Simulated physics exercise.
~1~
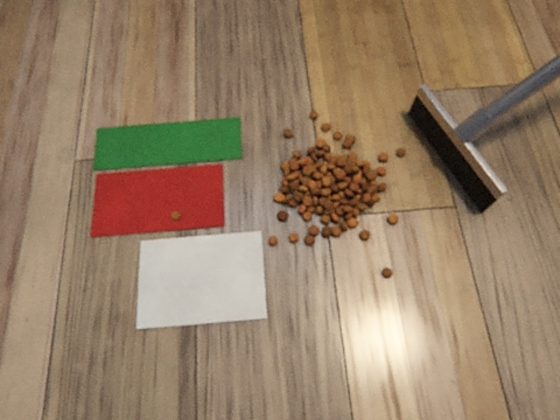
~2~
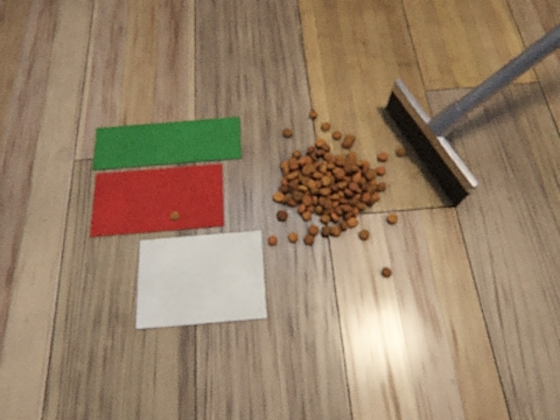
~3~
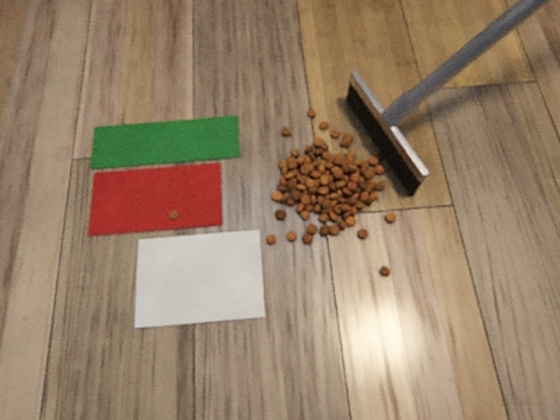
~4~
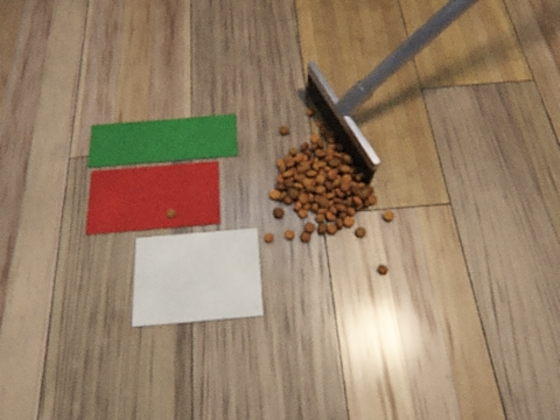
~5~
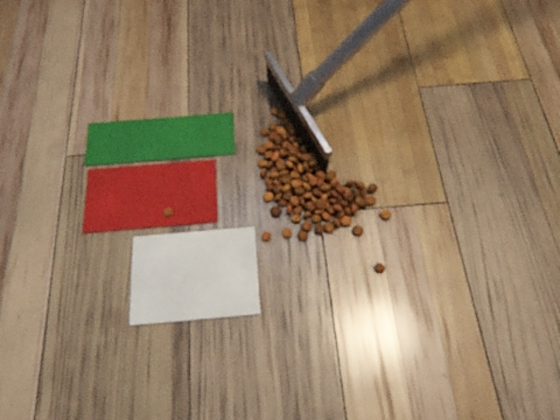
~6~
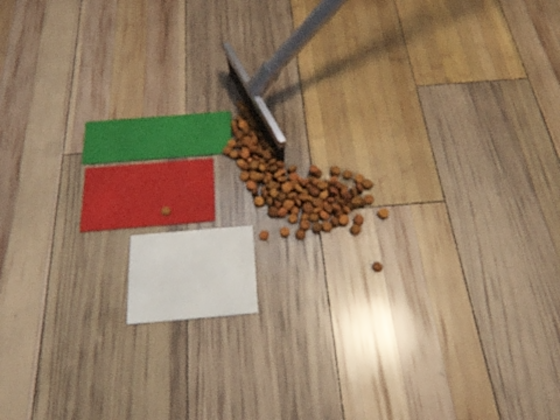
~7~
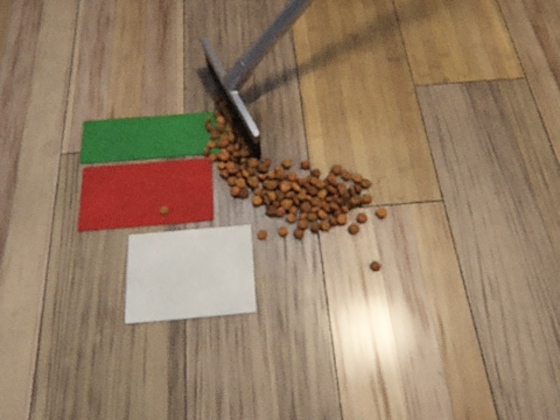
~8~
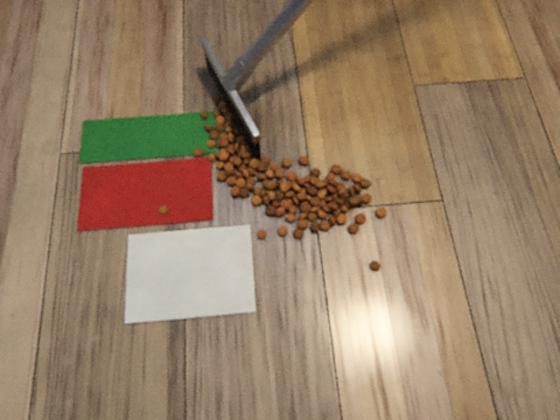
A loose heap of brown kibble lies on a wood-plank floor, seen from above at a slant, with a green, a red and a white sheet stacked to its left. A single piece already rests on the red sheet. A squeegee with a grey handle and dark blade enters from the upper right and slides left into the upper part of the heap. It pushes those pieces leftwards, drawing the pile into a slanting band. The blade stops near the green sheet, with a few pieces on its right edge and most still on bare wood.
